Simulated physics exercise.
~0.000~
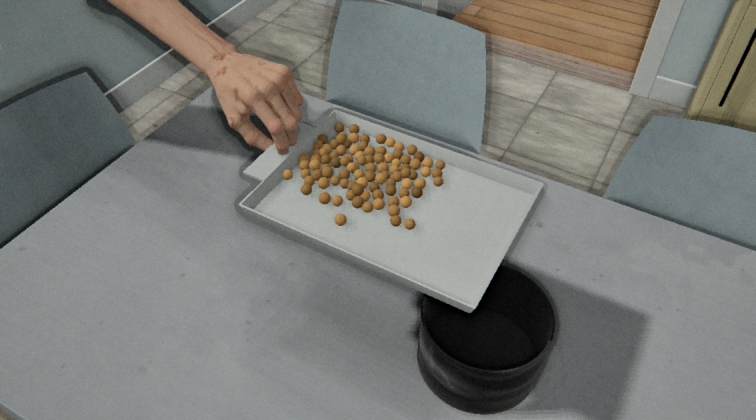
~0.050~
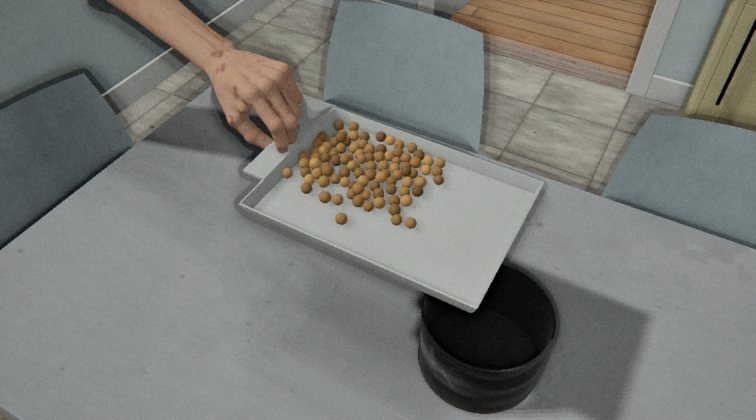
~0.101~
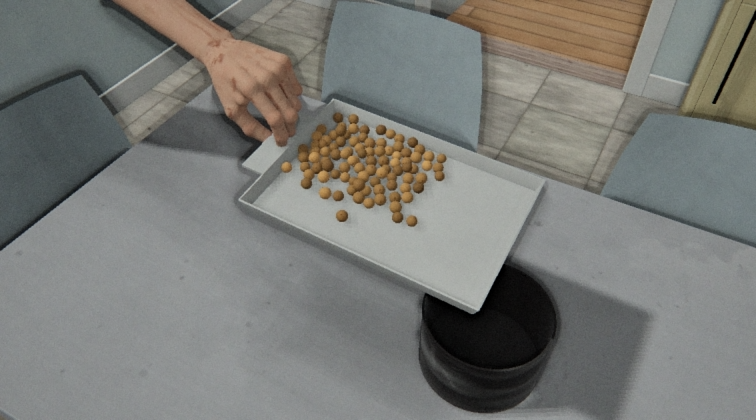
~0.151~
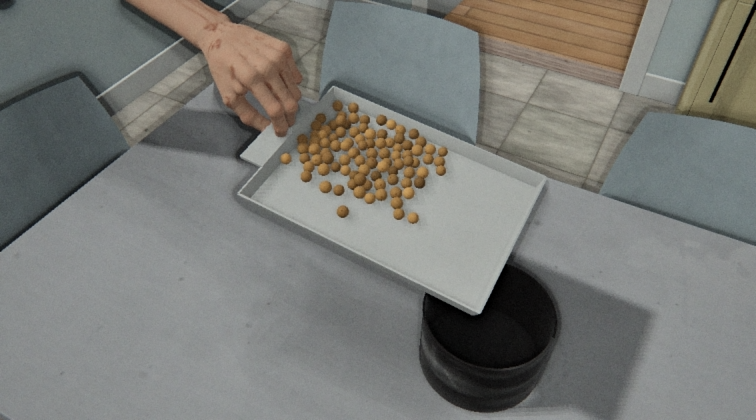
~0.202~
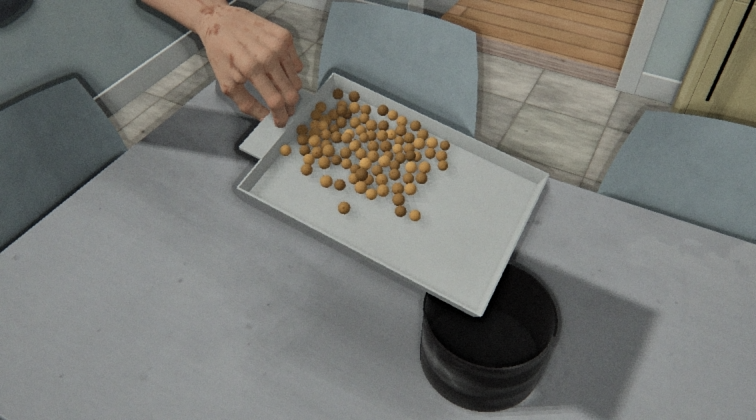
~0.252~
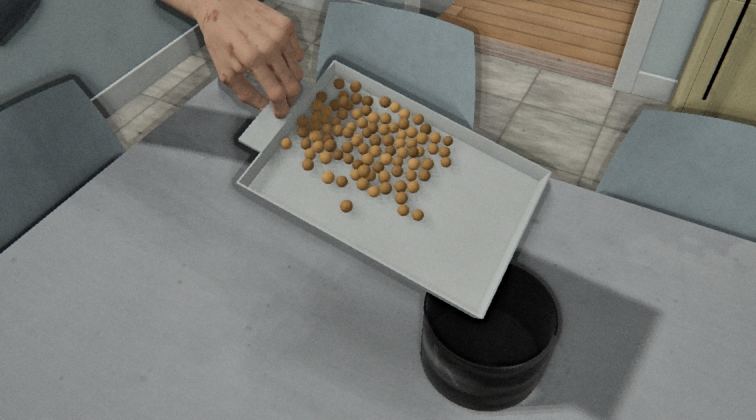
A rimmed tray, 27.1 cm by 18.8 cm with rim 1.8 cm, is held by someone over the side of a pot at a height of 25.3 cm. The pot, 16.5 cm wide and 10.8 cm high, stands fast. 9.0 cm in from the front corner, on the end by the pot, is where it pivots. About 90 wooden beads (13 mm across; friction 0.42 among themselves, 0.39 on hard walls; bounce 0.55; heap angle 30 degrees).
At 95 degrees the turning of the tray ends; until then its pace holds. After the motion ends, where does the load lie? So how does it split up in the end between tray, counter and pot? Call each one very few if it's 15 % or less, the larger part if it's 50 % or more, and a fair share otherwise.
I'd say left on the tray very few, counter the larger part, pot very few.
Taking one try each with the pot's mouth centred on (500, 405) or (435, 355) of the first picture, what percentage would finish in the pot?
In order, about 95 and about 50 per cent.
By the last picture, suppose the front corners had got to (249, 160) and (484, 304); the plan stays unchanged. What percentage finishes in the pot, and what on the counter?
Per cent by place - pot 25, counter 75.
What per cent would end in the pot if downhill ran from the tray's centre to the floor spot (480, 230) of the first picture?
Near 30 percent, give or take.
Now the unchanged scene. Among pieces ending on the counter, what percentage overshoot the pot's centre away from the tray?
Roughly 80 percent of the spill.
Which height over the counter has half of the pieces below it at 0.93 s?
I'd say near 6 cm.
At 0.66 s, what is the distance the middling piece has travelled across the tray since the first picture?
It has moved some 17 cm from its start.
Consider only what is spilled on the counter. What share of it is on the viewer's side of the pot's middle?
100 %.
After 0.66 s, tilt 55 degrees; the tray holds 90 %, the pot 0 %.
After 0.93 s, tilt 80 degrees; the tray holds 30 %, the pot 0 %.
After 1.30 s, tilt 95 degrees; the tray holds 0 %, the pot 0 %.
At rest (2.2 s), tray 0 %, counter 100 %, pot 0 %.
